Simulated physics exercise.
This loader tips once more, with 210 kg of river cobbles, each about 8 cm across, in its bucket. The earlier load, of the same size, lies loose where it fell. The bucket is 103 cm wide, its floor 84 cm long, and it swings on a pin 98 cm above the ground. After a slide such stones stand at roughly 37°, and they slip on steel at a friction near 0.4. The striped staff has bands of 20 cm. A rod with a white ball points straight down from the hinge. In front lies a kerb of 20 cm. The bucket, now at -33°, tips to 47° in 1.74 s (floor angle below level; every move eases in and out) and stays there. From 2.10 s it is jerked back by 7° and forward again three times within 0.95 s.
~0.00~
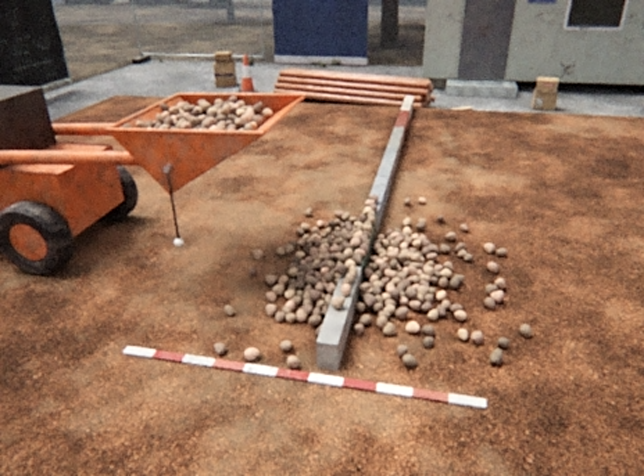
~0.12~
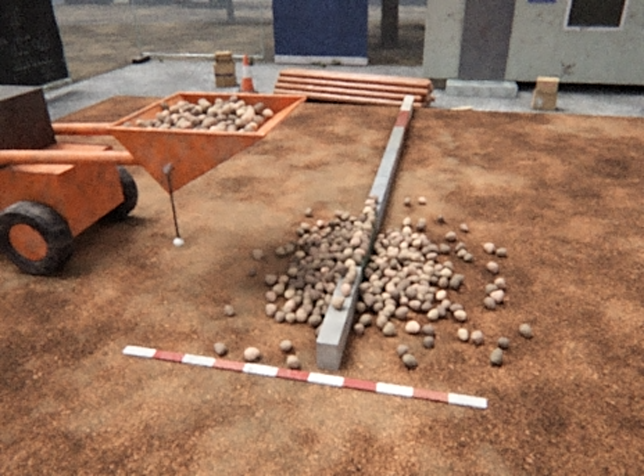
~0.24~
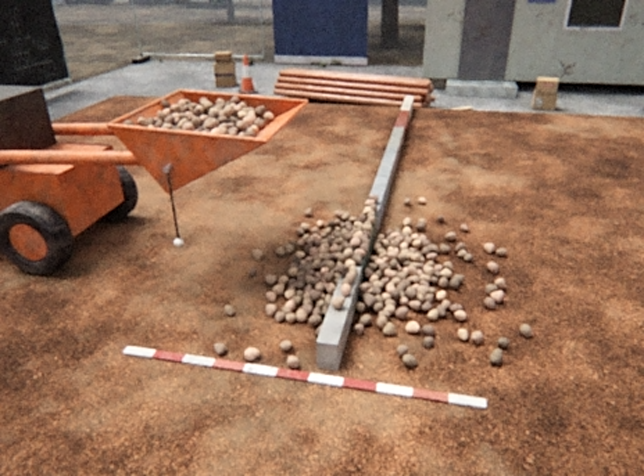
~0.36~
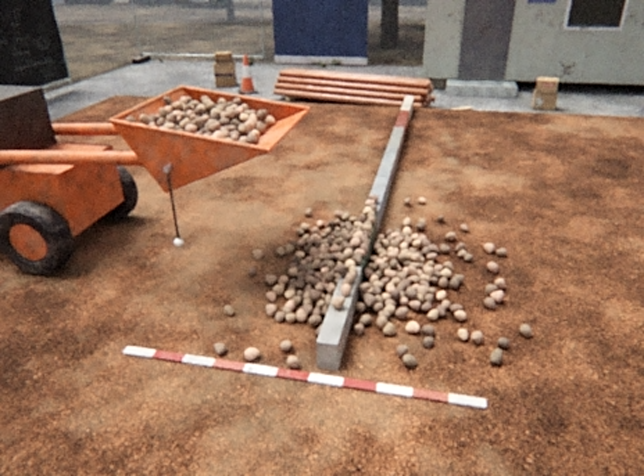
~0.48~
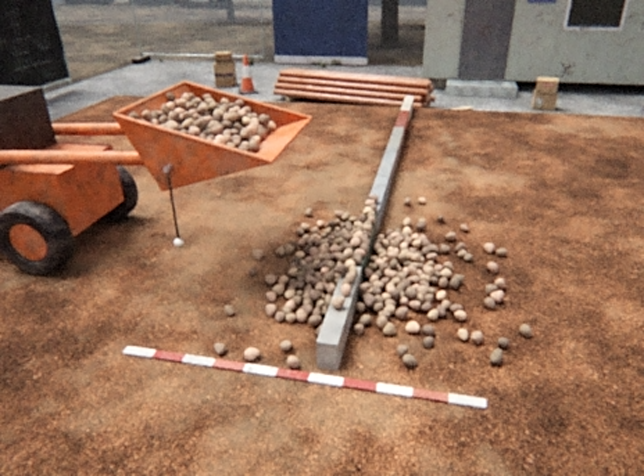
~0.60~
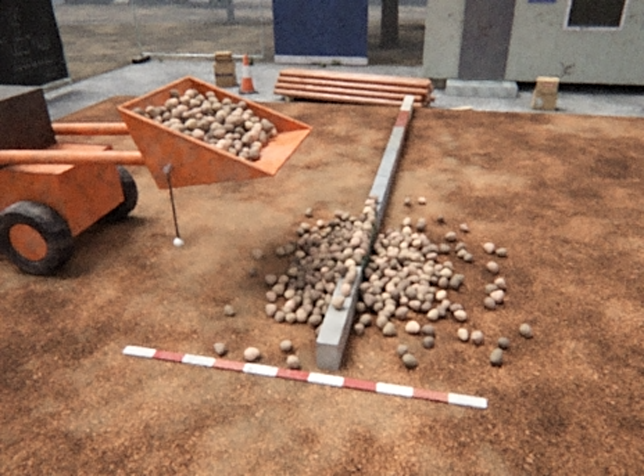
An orange loader slowly tilts its bucket of round stones forward beside a scattered stone pile.
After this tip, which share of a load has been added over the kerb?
About 0 per cent.
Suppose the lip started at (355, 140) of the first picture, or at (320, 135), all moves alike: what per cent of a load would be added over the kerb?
Near 55 per cent from the first place, 10 from the second.
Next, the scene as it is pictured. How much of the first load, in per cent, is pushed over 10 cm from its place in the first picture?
Roughly 0 per cent of them.
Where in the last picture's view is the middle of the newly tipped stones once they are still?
Near (292, 254).
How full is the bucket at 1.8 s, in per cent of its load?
About 10 per cent.
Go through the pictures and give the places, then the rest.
In the first picture, the bucket is at -33°, its lip at (264, 134); the top of the load is at (211, 108). The earlier load is highest near (354, 248), 25 cm above ground level, 57 % on this side of the kerb, 43 % over the kerb.
The second picture shows lip at (265, 136), floor tilted -32°, highest stones at (206, 109); the stones move at 0.1 m/s on average.
The third picture shows lip at (267, 141), floor tilted -29°, highest stones at (197, 108); the stones move at 0.1 m/s on average.
In the fourth picture, the bucket is at -24°, its lip at (270, 150); the top of the load is at (182, 105); the stones move at 0.1 m/s on average.
In the fifth picture, the bucket is at -18°, its lip at (272, 162); the top of the load is at (181, 103); the stones move at 0.2 m/s on average.
In the sixth picture, the bucket is at -11°, its lip at (274, 175); the top of the load is at (185, 100); the stones move at 0.2 m/s on average.
After 1.3 s the floor is at 34°; in per cent of one load, 97 in the bucket, 60 on this side of the kerb, 43 over the kerb; the foremost stones are at (500, 286).
After 1.8 s the floor is at 47°; in per cent of one load, 8 in the bucket, 149 on this side of the kerb, 43 over the kerb; the foremost stones are at (500, 286).
After 3.5 s the floor is at 47°; in per cent of one load, 0 in the bucket, 157 on this side of the kerb, 43 over the kerb; the foremost stones are at (500, 286).
After 5.9 s the floor is at 47°; in per cent of one load, 0 in the bucket, 157 on this side of the kerb, 43 over the kerb; the foremost stones are at (500, 286). Net gain over the kerb, 0.
